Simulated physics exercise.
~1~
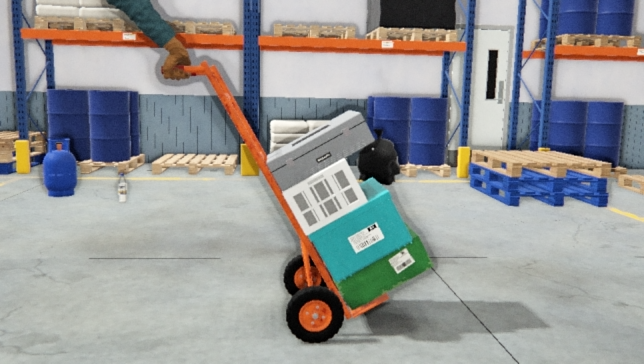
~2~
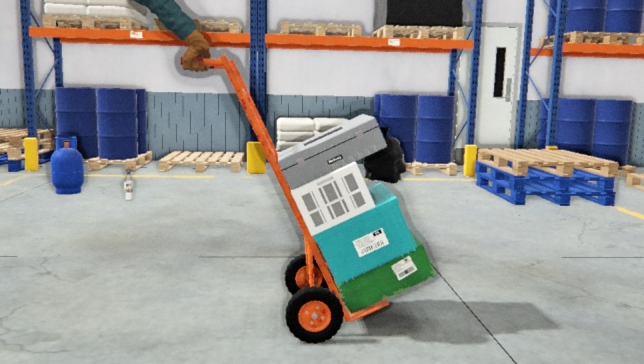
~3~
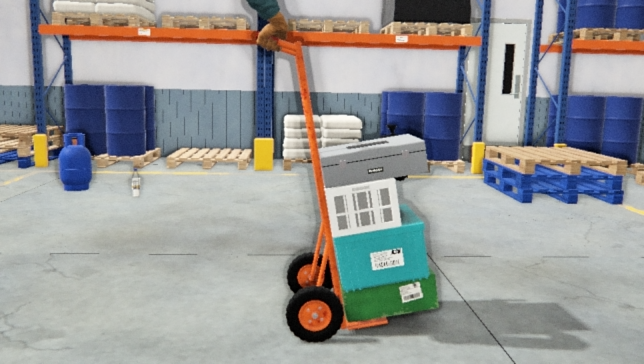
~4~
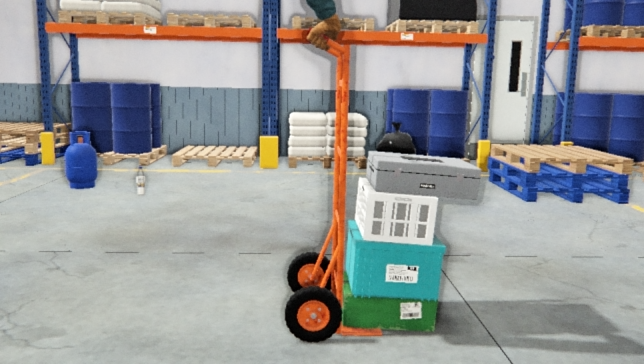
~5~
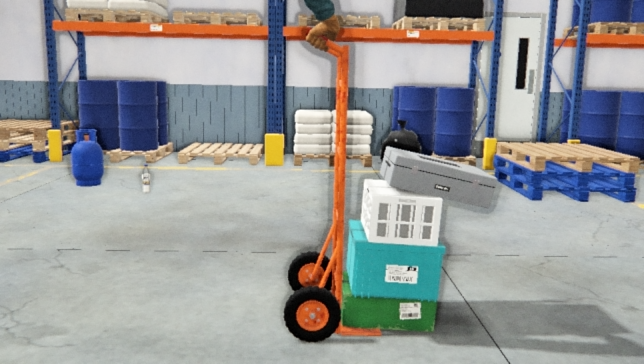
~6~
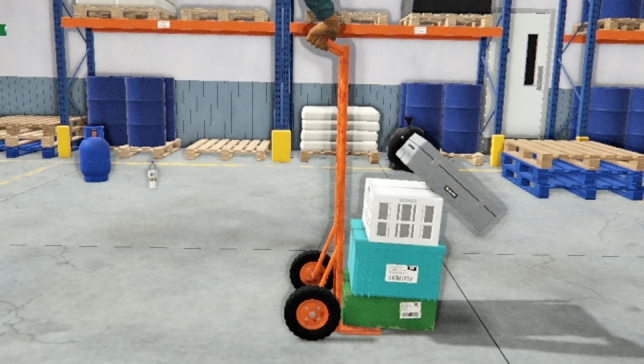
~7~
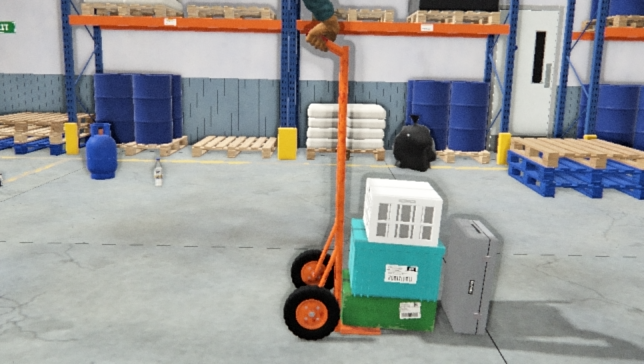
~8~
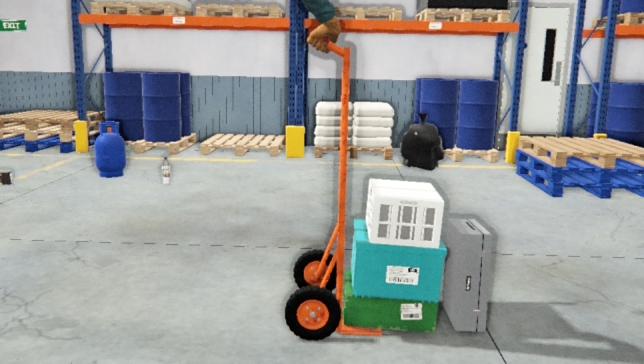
An orange two-wheeled hand truck, gripped at the handle by a gloved hand, starts out leaning back to the left in a warehouse, carrying a green parcel, a turquoise tote, a white crate and a grey toolbox on top. The hand swings it upright until its plate meets the floor, and the load tips level with it. The toolbox slides right across the crate, tilts over the edge and drops off the stack. It lands on its end against the right side of the pile and stays there, while the other three items remain stacked beside the upright truck.
